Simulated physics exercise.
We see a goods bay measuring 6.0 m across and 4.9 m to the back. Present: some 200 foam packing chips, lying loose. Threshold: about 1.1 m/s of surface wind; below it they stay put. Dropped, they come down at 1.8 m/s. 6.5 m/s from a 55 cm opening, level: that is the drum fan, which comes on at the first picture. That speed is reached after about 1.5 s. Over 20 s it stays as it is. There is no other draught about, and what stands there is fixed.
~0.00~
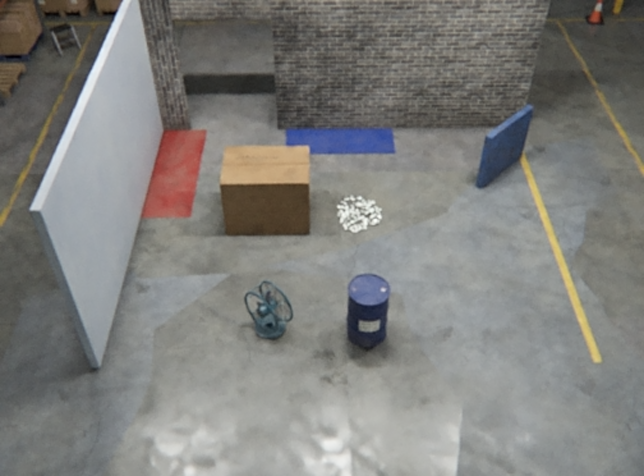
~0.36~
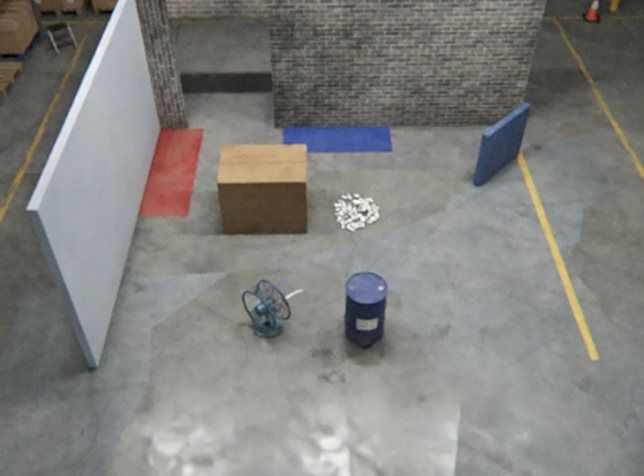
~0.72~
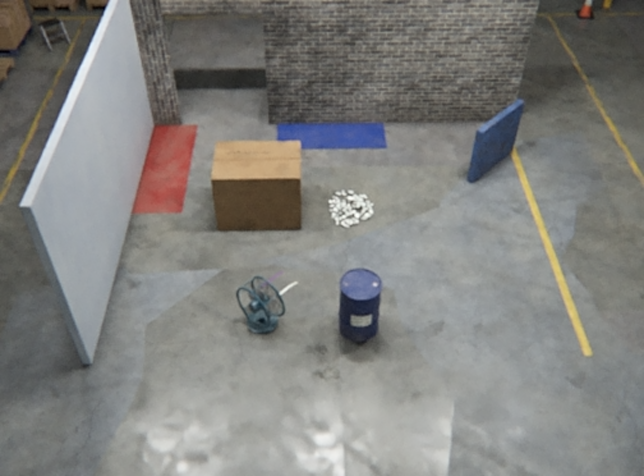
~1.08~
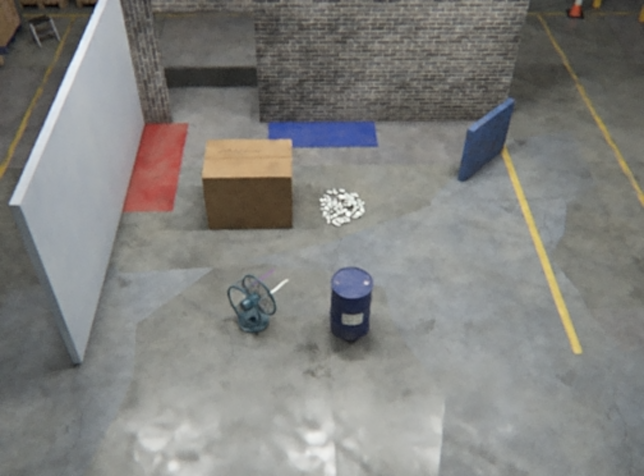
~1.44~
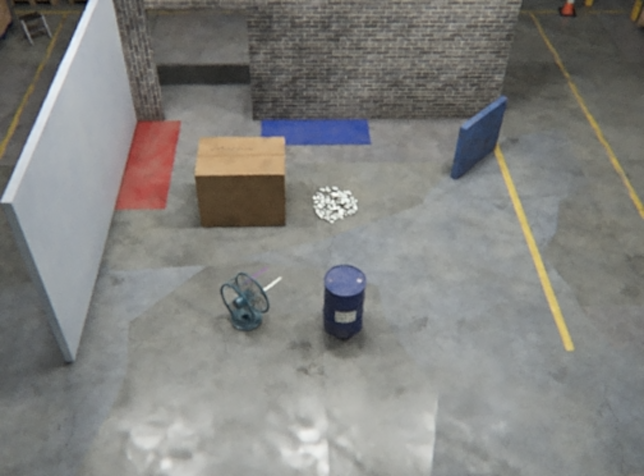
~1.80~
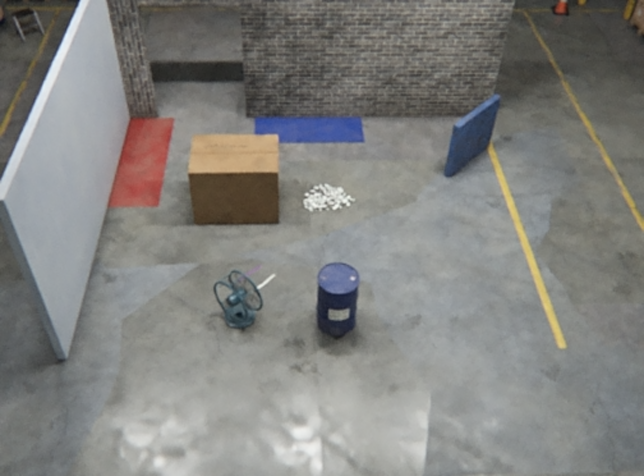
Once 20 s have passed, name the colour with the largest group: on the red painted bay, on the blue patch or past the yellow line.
The colour is blue.
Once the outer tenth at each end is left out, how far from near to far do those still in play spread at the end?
0.8 m or thereabouts.
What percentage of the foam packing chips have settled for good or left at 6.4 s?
Estimated share: Near 1 %.
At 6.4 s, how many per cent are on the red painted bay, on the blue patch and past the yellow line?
I'd say around 0 per cent at red, 20 per cent at blue, 0 per cent at yellow.
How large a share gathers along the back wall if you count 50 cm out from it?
Roughly 80 in a hundred.
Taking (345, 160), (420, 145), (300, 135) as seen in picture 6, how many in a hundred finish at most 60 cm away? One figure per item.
Estimates in listed order: 15 %; 0 %; 25 %.
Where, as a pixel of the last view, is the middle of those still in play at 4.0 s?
I'd aim at pixel (366, 127) or close to it.
After 4.0 s, 100 % are on the move or not yet settled, 0 % are past the yellow line, 0 % on the red painted bay and 14 % on the blue patch; the middle of those still in play is near (366, 127).
After 6.4 s, 99 % are on the move or not yet settled, 0 % are past the yellow line, 0 % on the red painted bay and 22 % on the blue patch; the middle of those still in play is near (364, 124).
After 11.0 s, 97 % are on the move or not yet settled, 1 % are past the yellow line, 0 % on the red painted bay and 54 % on the blue patch; the middle of those still in play is near (348, 119).
After 20.0 s, at the end, 1 % are past the yellow line, 0 % on the red painted bay and 76 % on the blue patch; the middle of those still in play is near (337, 120).
